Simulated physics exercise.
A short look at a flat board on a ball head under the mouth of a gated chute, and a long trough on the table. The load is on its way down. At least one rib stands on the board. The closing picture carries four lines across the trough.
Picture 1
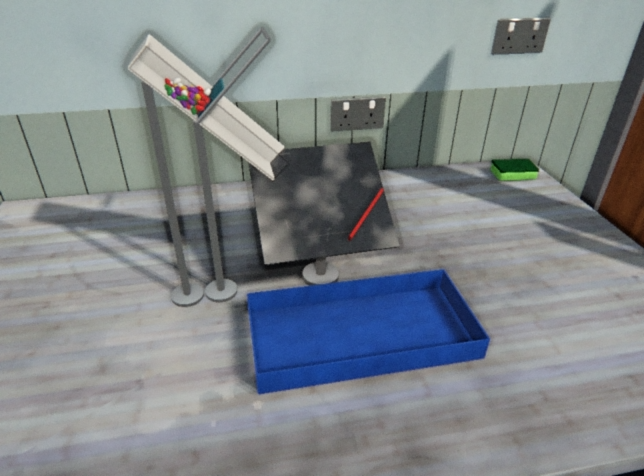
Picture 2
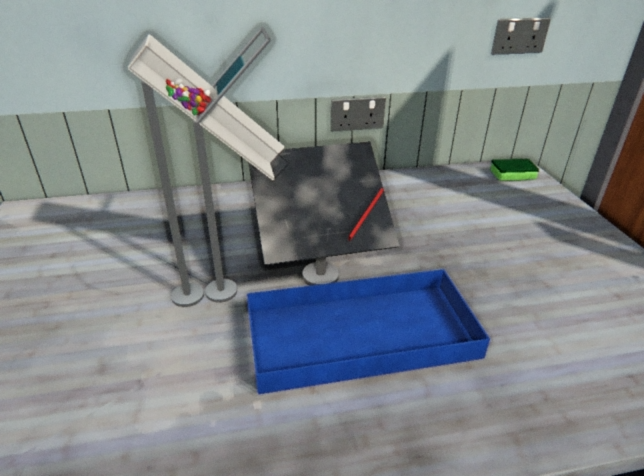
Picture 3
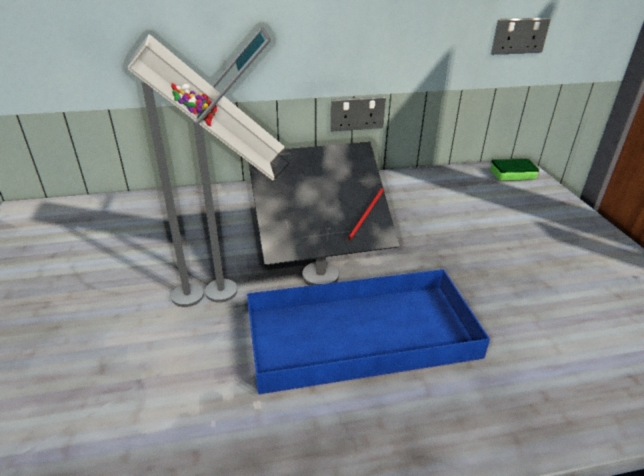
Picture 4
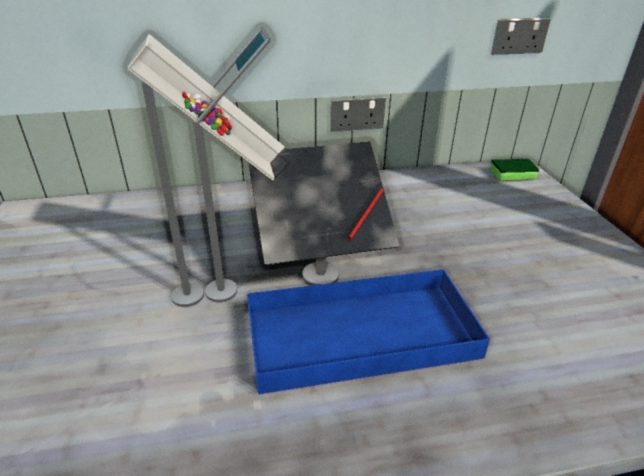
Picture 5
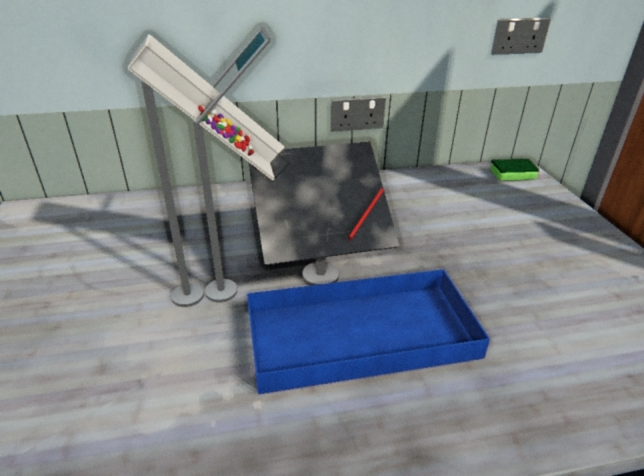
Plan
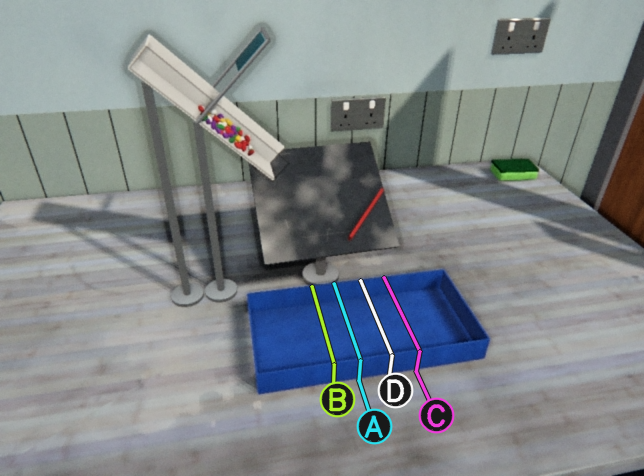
A white sloping chute's gate slides up, and colourful jelly beans slide down toward the right.
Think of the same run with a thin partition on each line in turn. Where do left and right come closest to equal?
Take A.
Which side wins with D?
More lands on the left.
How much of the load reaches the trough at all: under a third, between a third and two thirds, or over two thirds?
About that: Over two thirds.
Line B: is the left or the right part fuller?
Right.
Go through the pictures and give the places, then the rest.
In the first frame, load behind the gate at (193, 94), jelly beans; lip of the chute at (271, 171), sloping fairly steeply.
In the second frame, middle of the board at (322, 198), tilted fairly steeply; middle of its low edge at (334, 255); of its high edge at (310, 147).
In the third frame, front corners of the trough at (257, 375) and (490, 339), empty; front of the load at (213, 114).
In the fourth frame, middle of the load at (208, 115); its front at (228, 133), about a third of the way to the lip; rib from (383, 189) to (351, 237).
In the fifth frame, middle of the load at (226, 129); its front at (250, 149), about two thirds of the way to the lip.
On the marked copy, line A crosses the front rim at (360, 359); line B crosses the front rim at (334, 363); line C crosses the front rim at (419, 350); line D crosses the front rim at (391, 354).
Choosing A, of what is caught, about a third on the left of the divider, about two thirds on the right.
Choosing B, of what is caught, a small part on the left of the divider, nearly all on the right.
Choosing C, of what is caught, all on the left of the divider, none on the right.
Choosing D, of what is caught, nearly all on the left of the divider, a small part on the right.
